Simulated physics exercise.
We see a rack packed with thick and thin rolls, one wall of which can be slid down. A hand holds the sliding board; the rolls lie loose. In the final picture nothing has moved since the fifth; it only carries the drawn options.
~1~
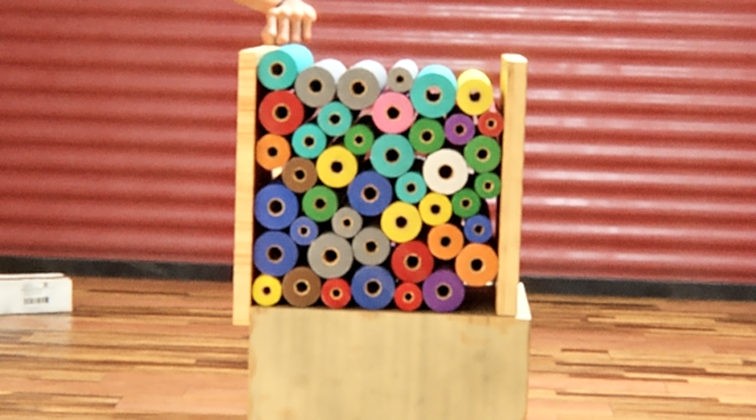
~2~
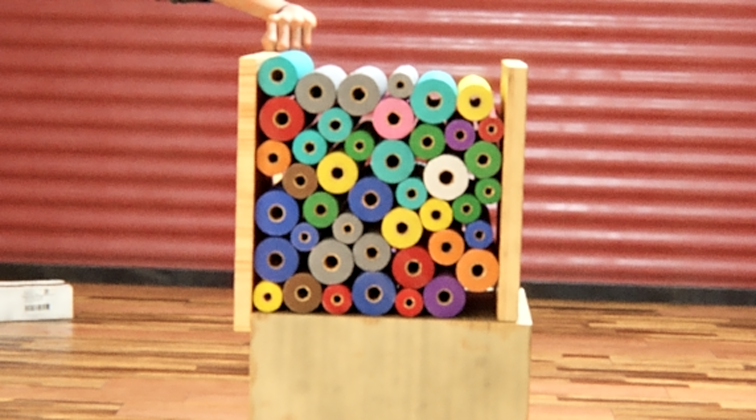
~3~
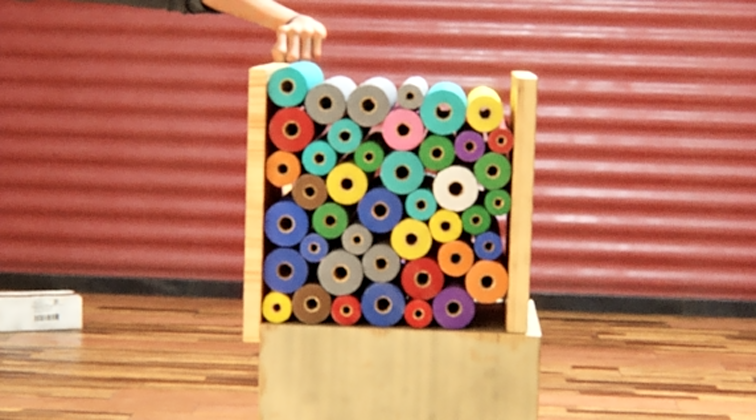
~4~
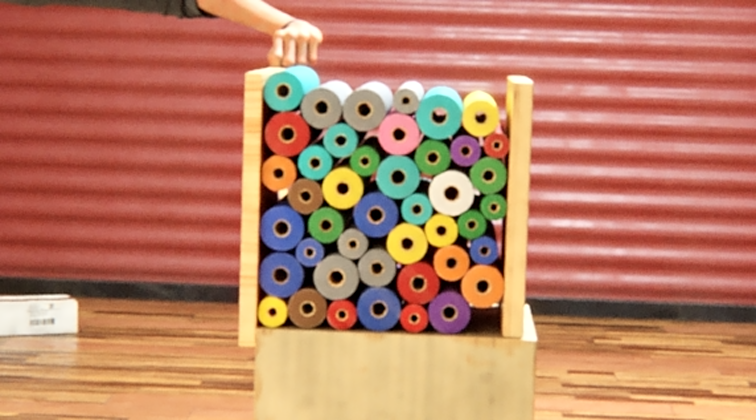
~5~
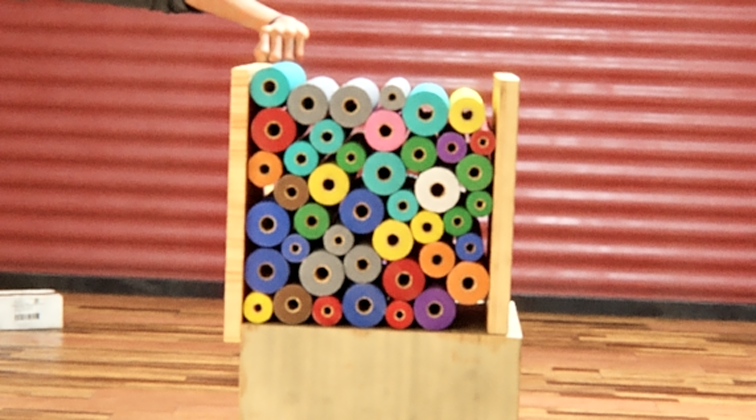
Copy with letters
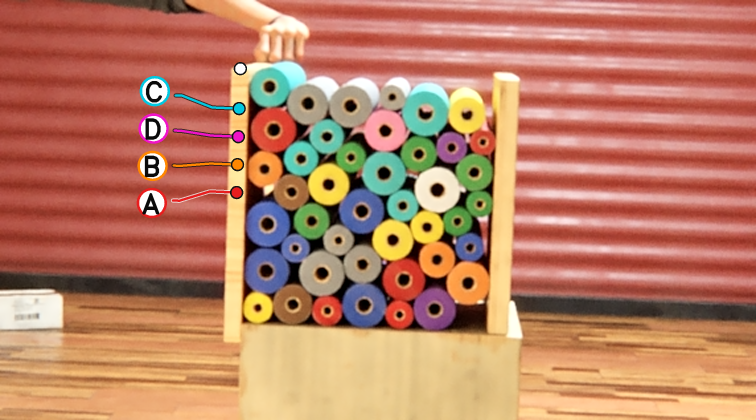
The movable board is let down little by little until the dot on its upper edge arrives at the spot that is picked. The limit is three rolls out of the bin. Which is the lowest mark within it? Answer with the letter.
No lower than A.
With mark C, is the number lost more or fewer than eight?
Fewer than eight.
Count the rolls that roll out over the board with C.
At C the number is none.
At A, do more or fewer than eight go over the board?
At A, fewer than eight.
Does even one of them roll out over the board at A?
At A: Yes.
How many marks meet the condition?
Four of the four.
On the marked copy, A at (237, 193); B at (237, 164); C at (239, 108); D at (238, 137); the white dot at (240, 69).
With A. Early on, top of the board (248, 125).
Further on, top of the board (246, 190).
At the end, top of the board (246, 192), three out over the board.
As for the rest, B one out over the board; C none out over the board; D one out over the board.
